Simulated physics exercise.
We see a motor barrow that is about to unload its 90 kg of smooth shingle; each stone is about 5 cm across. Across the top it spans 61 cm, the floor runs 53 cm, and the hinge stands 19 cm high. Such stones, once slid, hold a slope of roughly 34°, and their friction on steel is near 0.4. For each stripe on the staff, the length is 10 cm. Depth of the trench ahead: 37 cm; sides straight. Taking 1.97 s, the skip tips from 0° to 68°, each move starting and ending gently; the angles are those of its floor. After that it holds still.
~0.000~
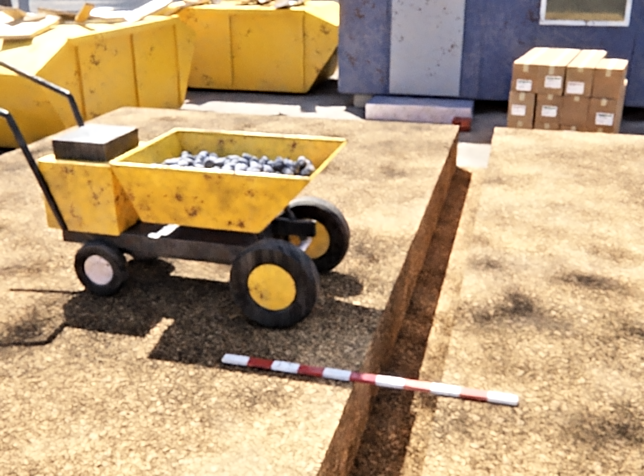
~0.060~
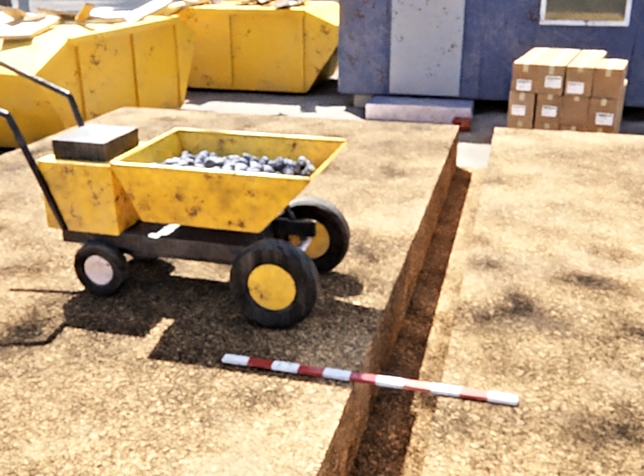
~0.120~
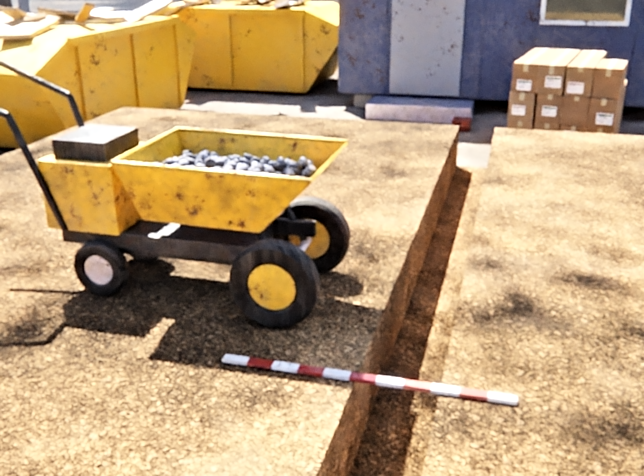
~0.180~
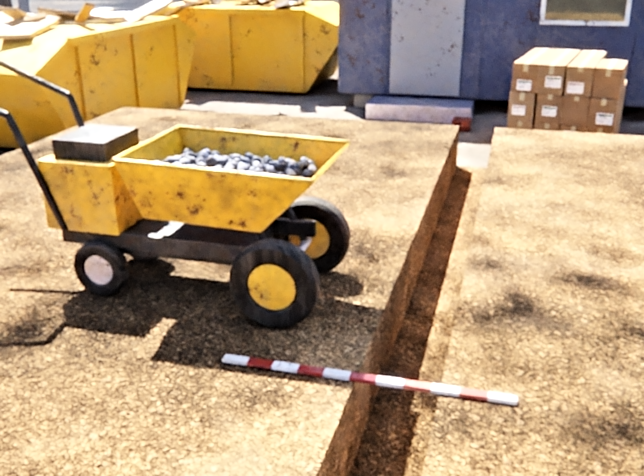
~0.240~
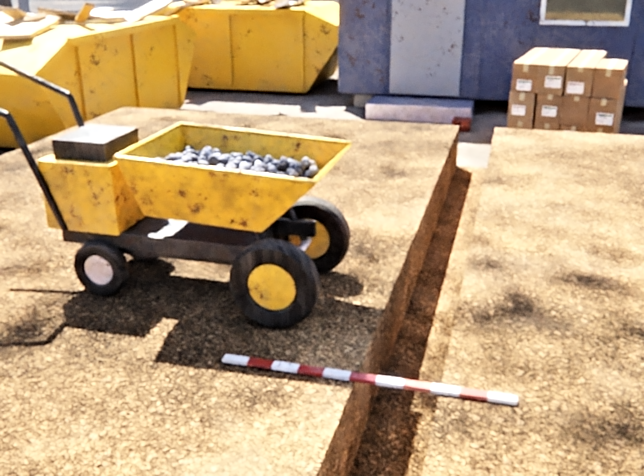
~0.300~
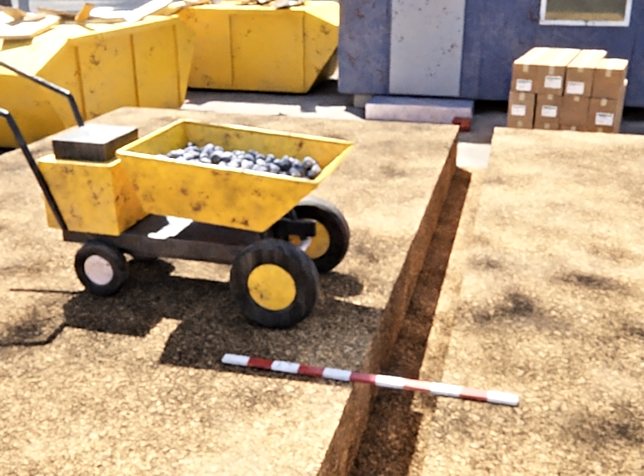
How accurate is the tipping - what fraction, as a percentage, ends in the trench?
Close to 67 in every hundred.
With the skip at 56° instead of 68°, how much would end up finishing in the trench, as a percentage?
Then about 80 per cent.
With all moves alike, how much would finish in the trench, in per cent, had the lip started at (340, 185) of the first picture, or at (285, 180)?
About 30 per cent from the first spot, about 95 from the second.
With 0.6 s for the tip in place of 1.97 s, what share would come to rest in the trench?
Trench share: Approx. 40%.
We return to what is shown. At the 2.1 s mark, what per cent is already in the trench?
Some 45 per cent of the load by that point.
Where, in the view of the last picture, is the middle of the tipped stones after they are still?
Their middle is at about (436, 366).
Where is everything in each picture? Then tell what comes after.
In the first picture, the skip is at 0°, its lip at (310, 180); the top of the load is at (240, 165).
The second picture shows lip at (310, 180), floor tilted 0°, highest stones at (241, 165); the stones move at 0.0 m/s on average.
The third picture shows lip at (311, 181), floor tilted 1°, highest stones at (226, 162); the stones move at 0.1 m/s on average.
In the fourth picture, the skip is at 2°, its lip at (313, 182); the top of the load is at (218, 160); the stones move at 0.1 m/s on average.
The fifth picture shows lip at (315, 183), floor tilted 3°, highest stones at (200, 157); the stones move at 0.2 m/s on average.
In the sixth picture, the skip is at 4°, its lip at (318, 184); the top of the load is at (200, 155); the stones move at 0.2 m/s on average.
After 1.5 s the floor is at 57°; 97 % in the skip, 3 % in the trench; the foremost stones are at (421, 249).
After 2.1 s the floor is at 68°; 26 % in the skip, 45 % in the trench, 30 % past the trench; the foremost stones are at (584, 333).
After 2.4 s the floor is at 68°; 6 % in the skip, 60 % in the trench, 34 % past the trench; the foremost stones are past the picture's edge.
After 4.4 s the floor is at 68°; 0 % in the skip, 67 % in the trench, 33 % past the trench; the foremost stones are past the picture's edge.
